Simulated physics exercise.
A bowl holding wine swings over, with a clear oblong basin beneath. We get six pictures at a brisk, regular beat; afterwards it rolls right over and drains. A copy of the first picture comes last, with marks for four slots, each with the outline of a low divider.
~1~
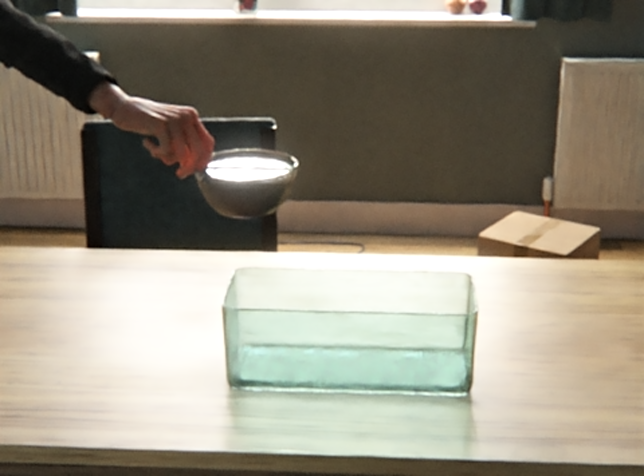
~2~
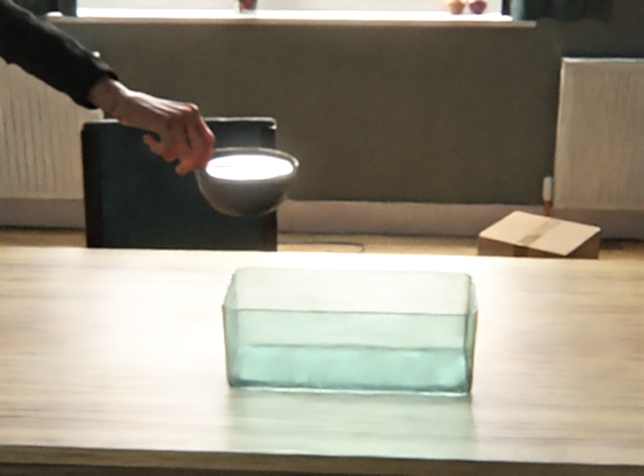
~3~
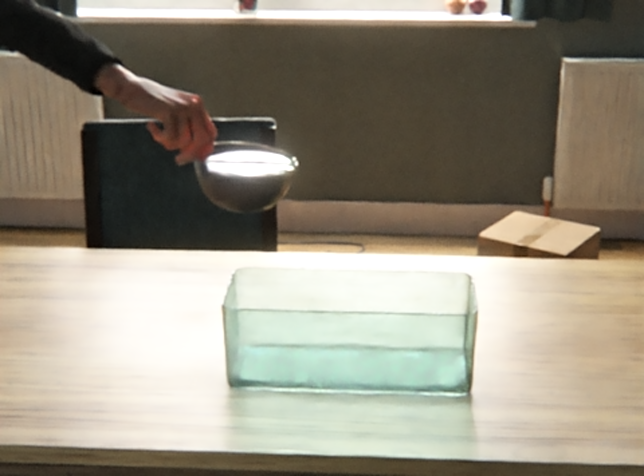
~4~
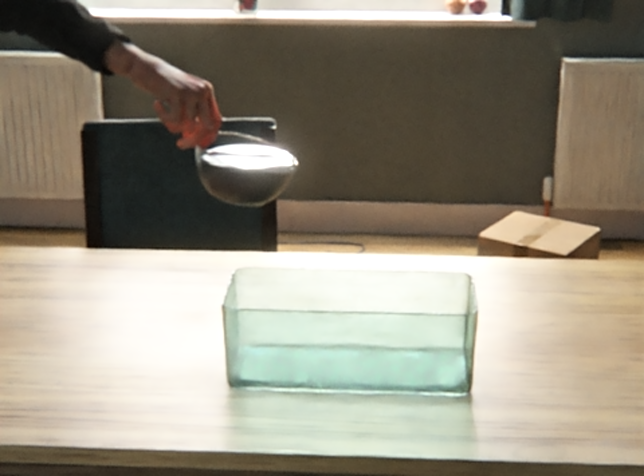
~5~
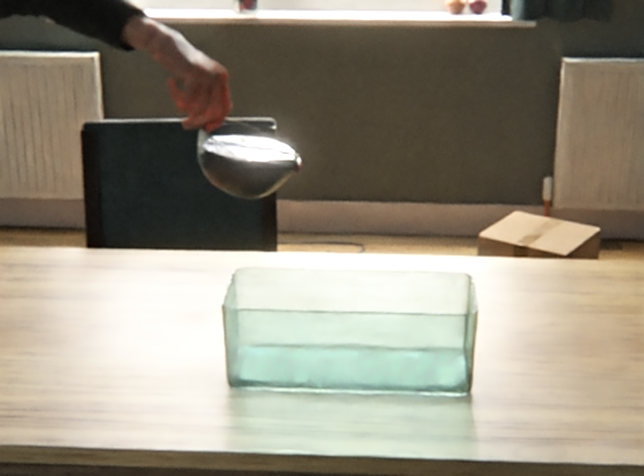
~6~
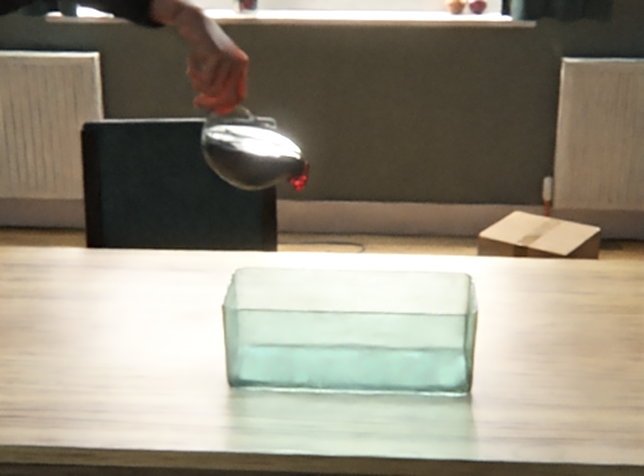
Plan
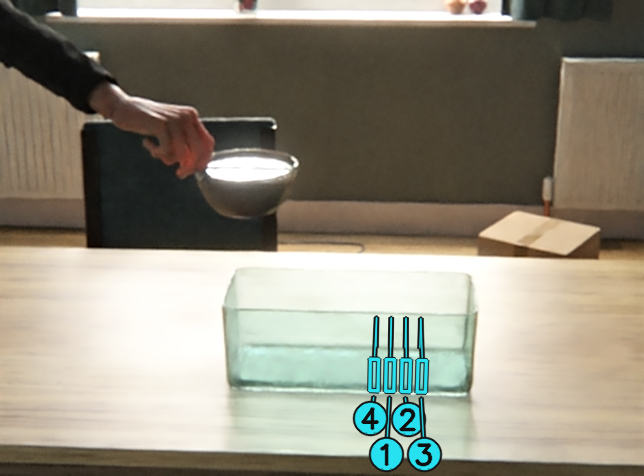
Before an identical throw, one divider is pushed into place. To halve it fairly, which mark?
Best: 1.
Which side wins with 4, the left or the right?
More ends on the right.
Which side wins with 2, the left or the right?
The left one.
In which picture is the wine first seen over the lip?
In picture 4.
In cyan, 1 at (389, 397); 2 at (405, 397); 3 at (421, 398); 4 at (373, 396).
With 1, about 47 % ends left of the wall and 50 % right of it; 4 % is lost outside.
With 2, about 78 % ends left of the wall and 18 % right of it; 3 % is lost outside.
With 3, about 92 % ends left of the wall and 5 % right of it; 3 % is lost outside.
With 4, about 25 % ends left of the wall and 72 % right of it; 3 % is lost outside.
